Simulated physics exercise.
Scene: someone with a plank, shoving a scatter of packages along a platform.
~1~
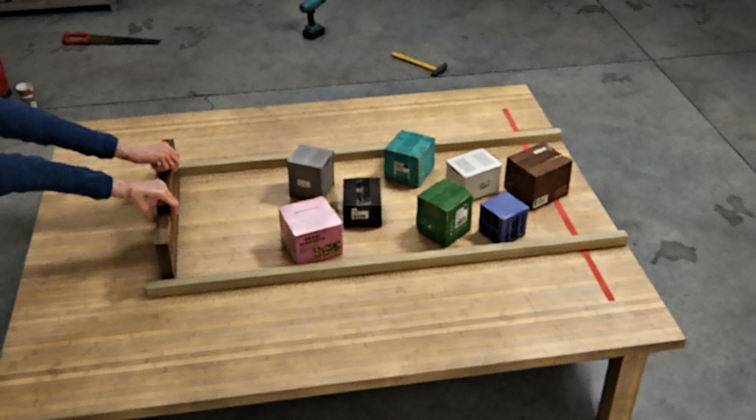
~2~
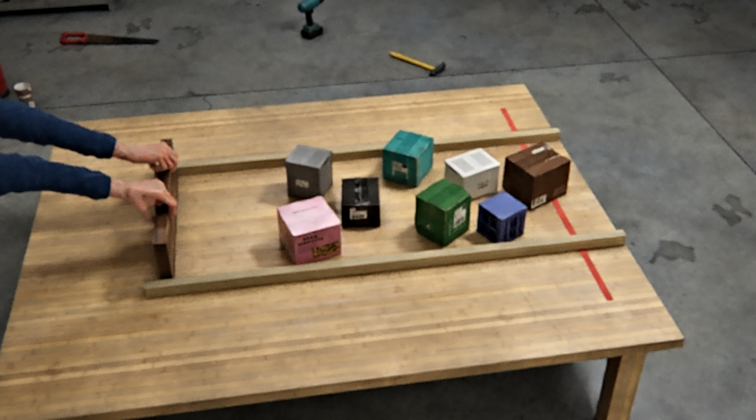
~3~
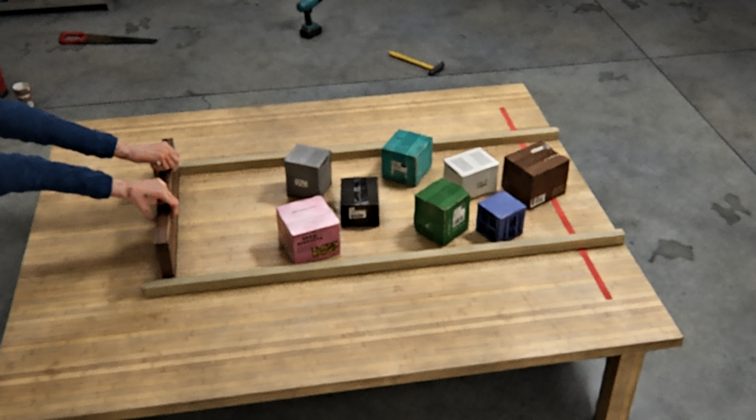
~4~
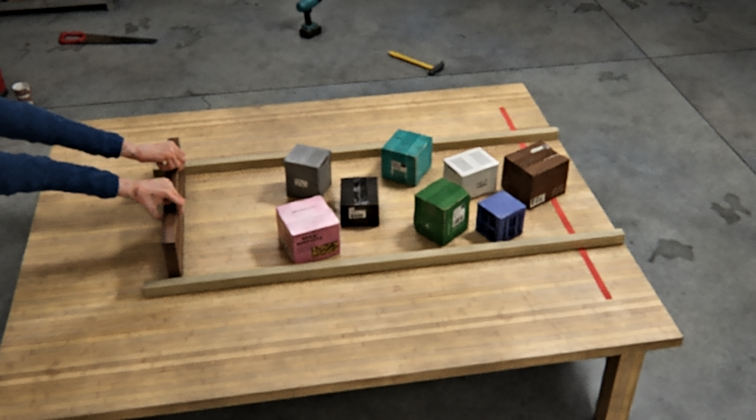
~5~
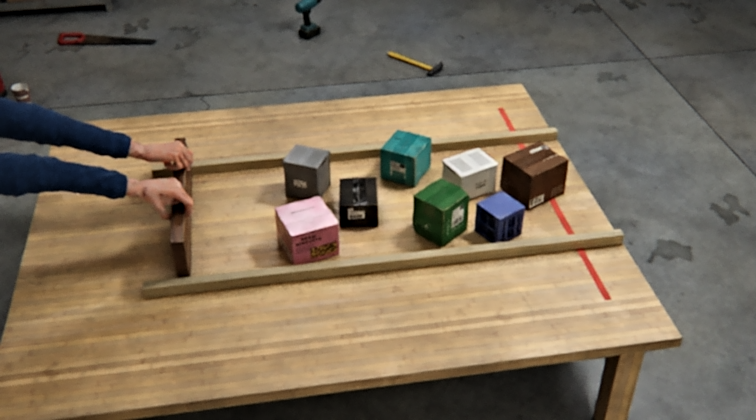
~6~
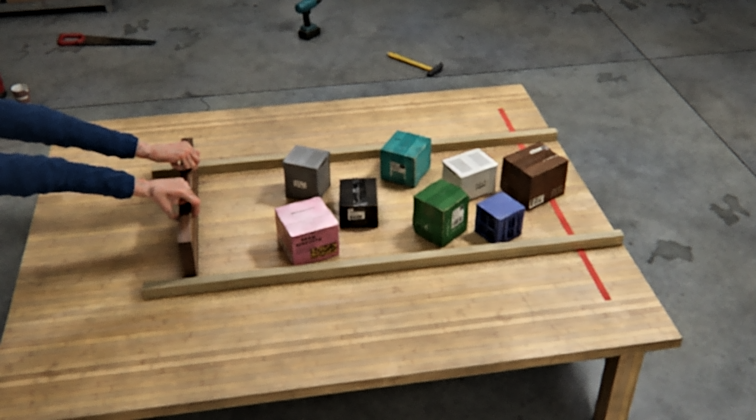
On a wooden table, two hands slide a plank slightly right toward several still boxes.
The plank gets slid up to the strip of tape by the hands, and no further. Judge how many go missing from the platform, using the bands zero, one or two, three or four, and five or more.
My judgement: Five or more go missing.
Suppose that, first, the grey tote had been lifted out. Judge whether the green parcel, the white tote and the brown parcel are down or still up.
So the green parcel falls off, the white tote falls off, the brown parcel falls off.
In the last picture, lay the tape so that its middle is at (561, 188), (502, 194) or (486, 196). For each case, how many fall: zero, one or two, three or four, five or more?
Taking the three places in turn: Five or more, one to two, either one or two.
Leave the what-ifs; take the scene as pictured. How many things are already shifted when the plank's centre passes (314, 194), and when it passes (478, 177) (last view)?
I make it 2 at the first spot and 8 at the other.
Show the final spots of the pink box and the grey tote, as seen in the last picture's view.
(588, 204) and (550, 146), roughly.
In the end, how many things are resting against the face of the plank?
3.
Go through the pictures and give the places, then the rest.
The first picture shows brown parcel (538, 176); blue crate (503, 219); white tote (473, 176); plank (169, 208); tape (550, 190).
The second picture shows blue crate (501, 219); turquoise parcel (408, 158).
The third picture shows white tote (470, 176); pink box (308, 230).
The fourth picture shows brown parcel (535, 175); green parcel (442, 212).
The fifth picture shows blue crate (499, 219); plank (182, 206).
The sixth picture shows brown parcel (534, 176); blue crate (499, 219); white tote (469, 177); plank (189, 206); tape (546, 190).
A little later, none off yet; brown parcel at rest near (534, 176); blue crate at rest near (499, 219); white tote at rest near (469, 177).
Next, none off yet; brown parcel shifted a little near (544, 176); blue crate shifted about its own width near (551, 217); white tote shifted a little near (487, 176).
When it is over, the number that fall off is five or more; down, turquoise parcel, green parcel, white tote, blue crate and brown parcel.
